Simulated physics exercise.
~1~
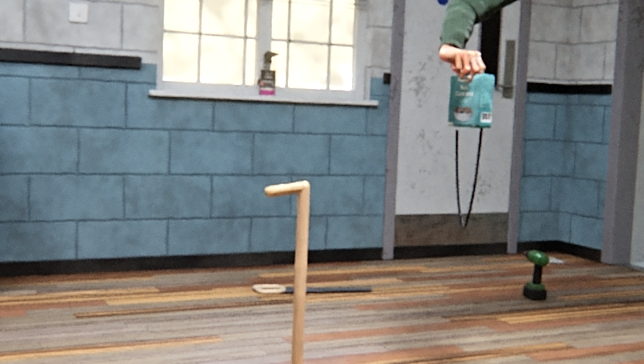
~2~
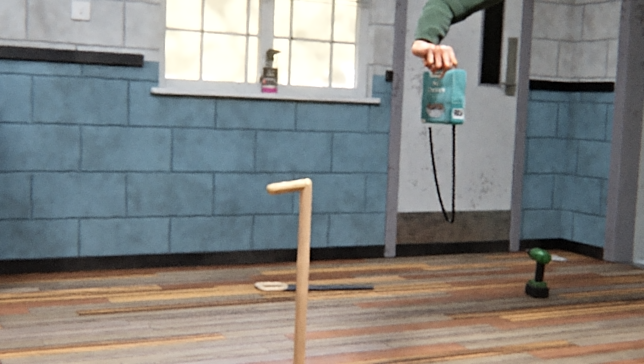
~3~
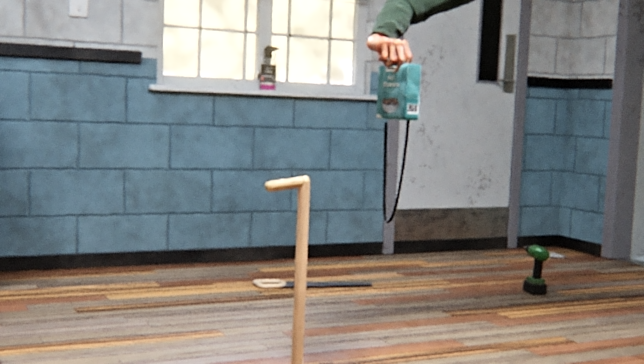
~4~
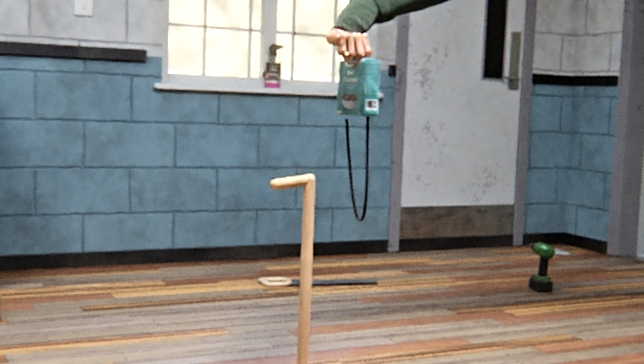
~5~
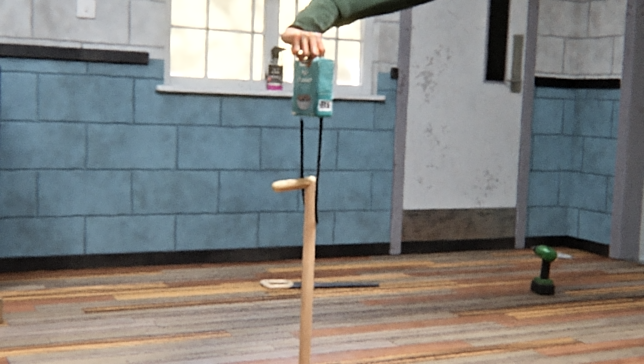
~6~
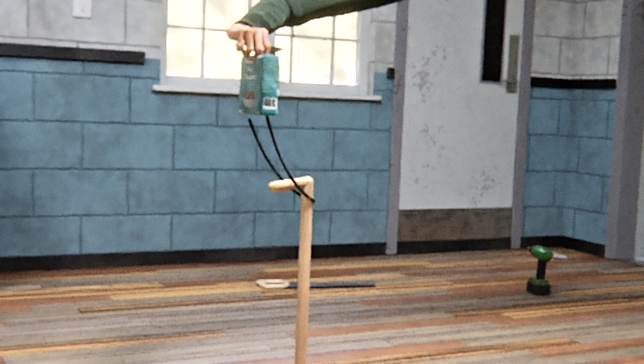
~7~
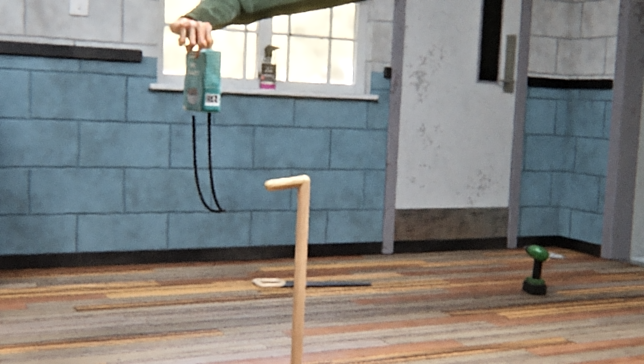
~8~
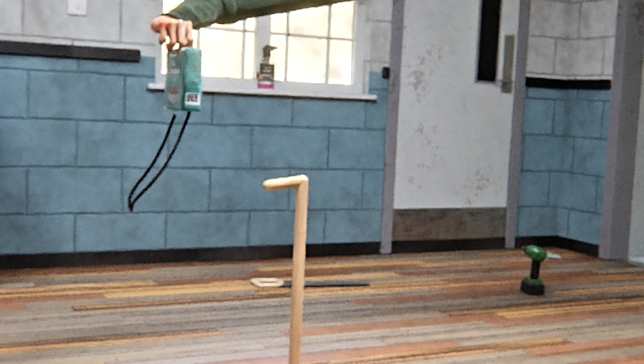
Turquoise pouch with a dangling black cord loop, carried left by a hand past a wooden post's hook, coming away clear.
